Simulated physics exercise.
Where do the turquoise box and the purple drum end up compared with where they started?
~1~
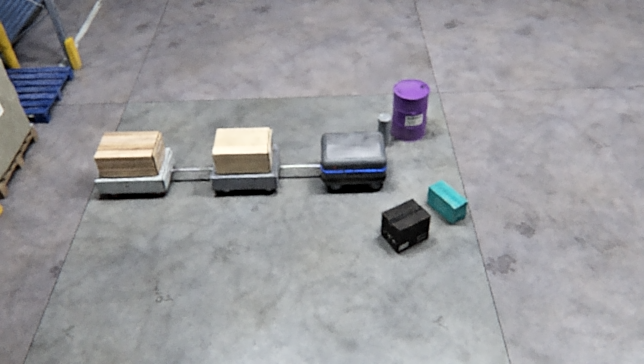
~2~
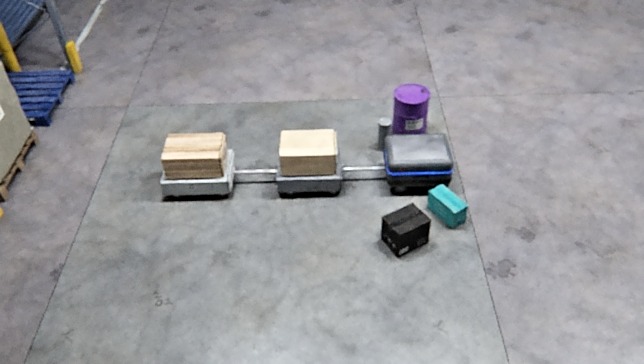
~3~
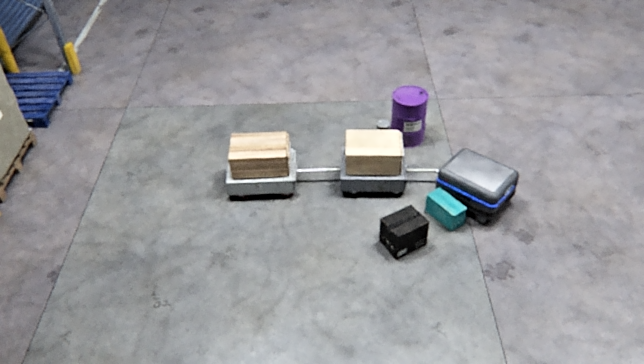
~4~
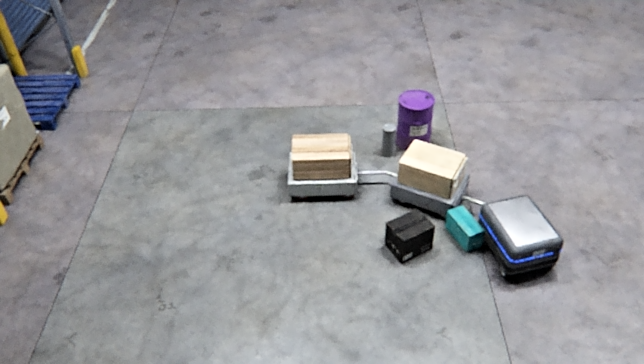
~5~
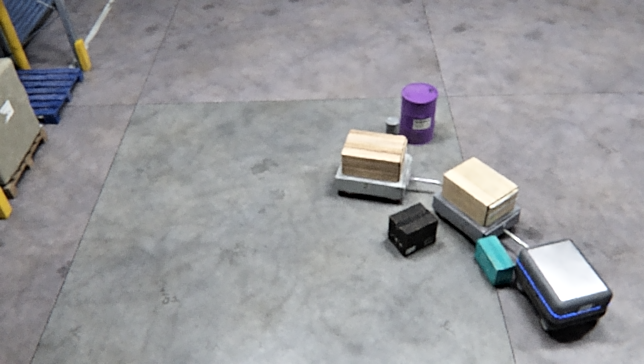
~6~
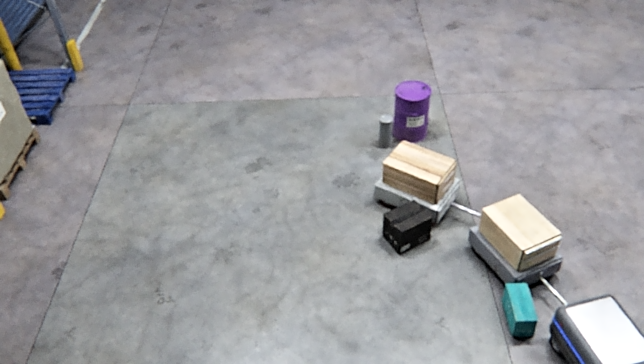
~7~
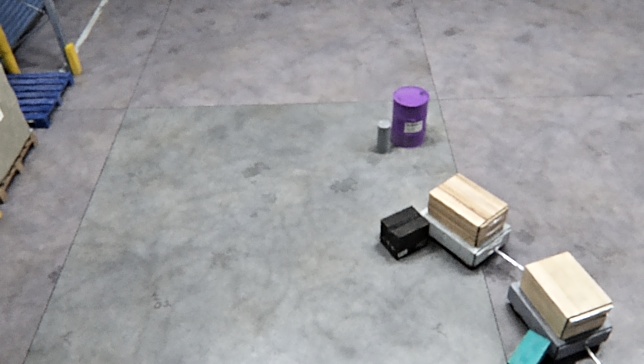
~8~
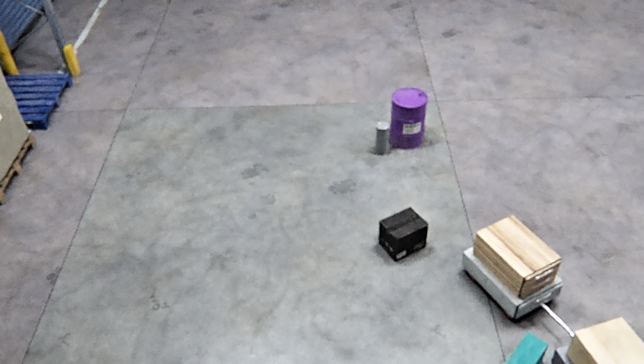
The turquoise box ends up away from its starting spot, down toward the lower right. The purple drum is still standing in its original place.
A tug towing two carts drives right, then veers down, shoving a turquoise box toward the bottom.
